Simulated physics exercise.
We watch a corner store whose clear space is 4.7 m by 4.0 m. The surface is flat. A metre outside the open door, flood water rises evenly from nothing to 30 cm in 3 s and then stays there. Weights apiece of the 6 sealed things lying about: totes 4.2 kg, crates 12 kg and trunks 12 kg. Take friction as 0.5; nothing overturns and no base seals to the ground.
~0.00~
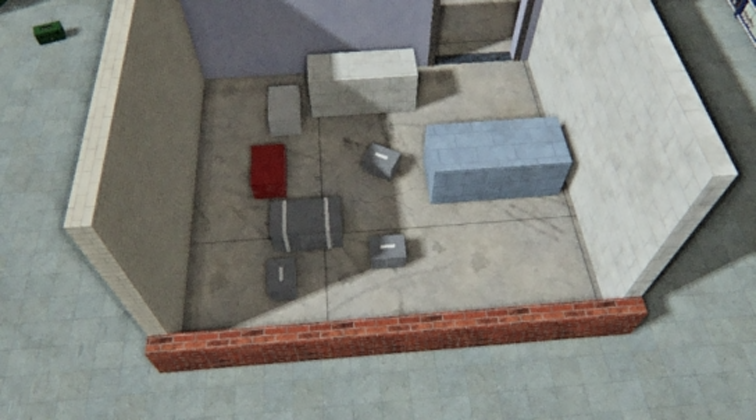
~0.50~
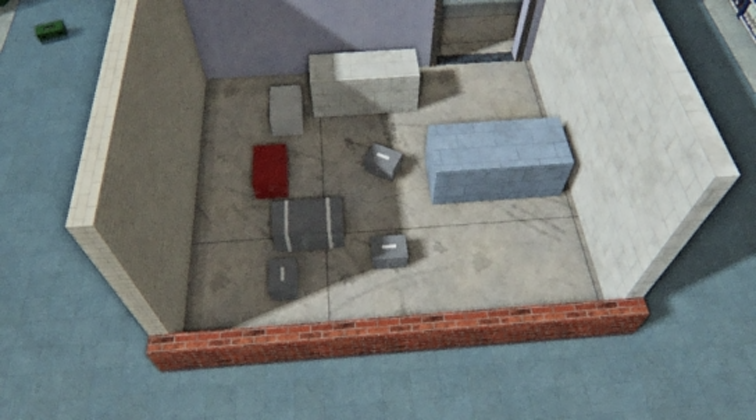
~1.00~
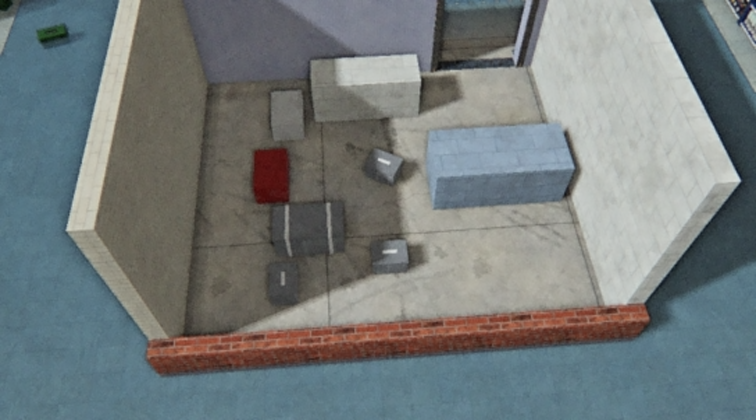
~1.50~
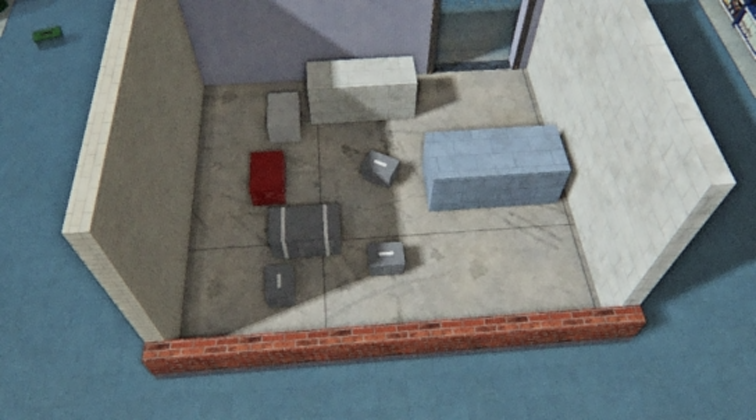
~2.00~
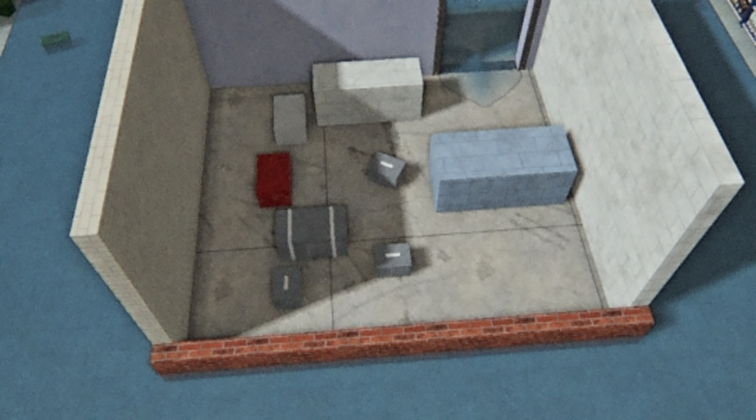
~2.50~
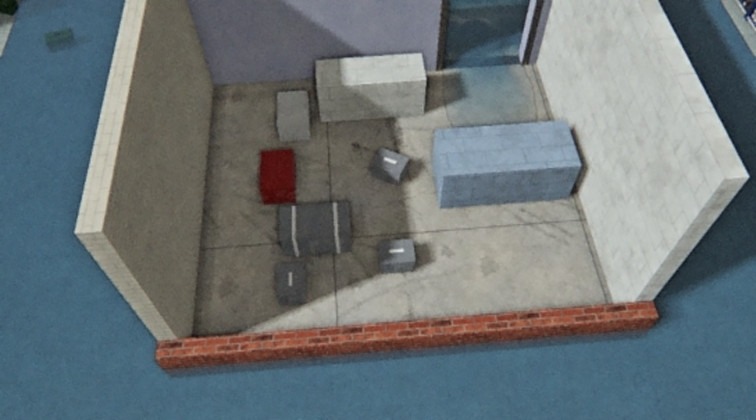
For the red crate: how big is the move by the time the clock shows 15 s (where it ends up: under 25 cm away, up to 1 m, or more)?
Red crate gets carried off.
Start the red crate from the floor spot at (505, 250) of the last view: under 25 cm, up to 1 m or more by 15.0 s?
It is nudged along.
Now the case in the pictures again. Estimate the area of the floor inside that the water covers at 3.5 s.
Some 4.0 m2.
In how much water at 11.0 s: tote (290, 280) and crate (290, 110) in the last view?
About 9 and 10 cm.
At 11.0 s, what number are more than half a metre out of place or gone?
I count 5.
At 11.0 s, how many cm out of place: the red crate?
Roughly 250 cm by then.
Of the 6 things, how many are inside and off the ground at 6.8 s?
2 of them.
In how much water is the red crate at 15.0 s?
About 19 cm.
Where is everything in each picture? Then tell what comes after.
The red crate at (268, 164) rests on the ground; water covers 0.0 m2; 0 of 6 have shifted, in the first frame.
The red crate at (269, 164) rests on the ground; water covers 0.0 m2; 0 of 6 have shifted, in the second frame.
The red crate at (270, 168) rests on the ground; 0.0 m2 under water; 0 of 6 have shifted, in the third frame.
The red crate at (266, 170), on the bottom; water covers 0.0 m2; 0 of 6 have shifted, in the fourth frame.
The red crate at (273, 172) rests on the ground; water covers 0.5 m2; 0 of 6 have shifted, in the fifth frame.
The red crate at (277, 169) rests on the ground; water covers 1.7 m2; 0 of 6 have shifted, in the sixth frame.
After 3.5 s the red crate is near (277, 169), 0.0 m from its start, aground; 0 afloat.
After 6.8 s the red crate is near (214, 179), 0.7 m from its start, afloat; 2 afloat.
After 11.0 s the red crate is near (416, 284), 2.3 m from its start, afloat; 6 afloat.
After 15.0 s the red crate is near (548, 287), 3.5 m from its start, afloat; 6 afloat.
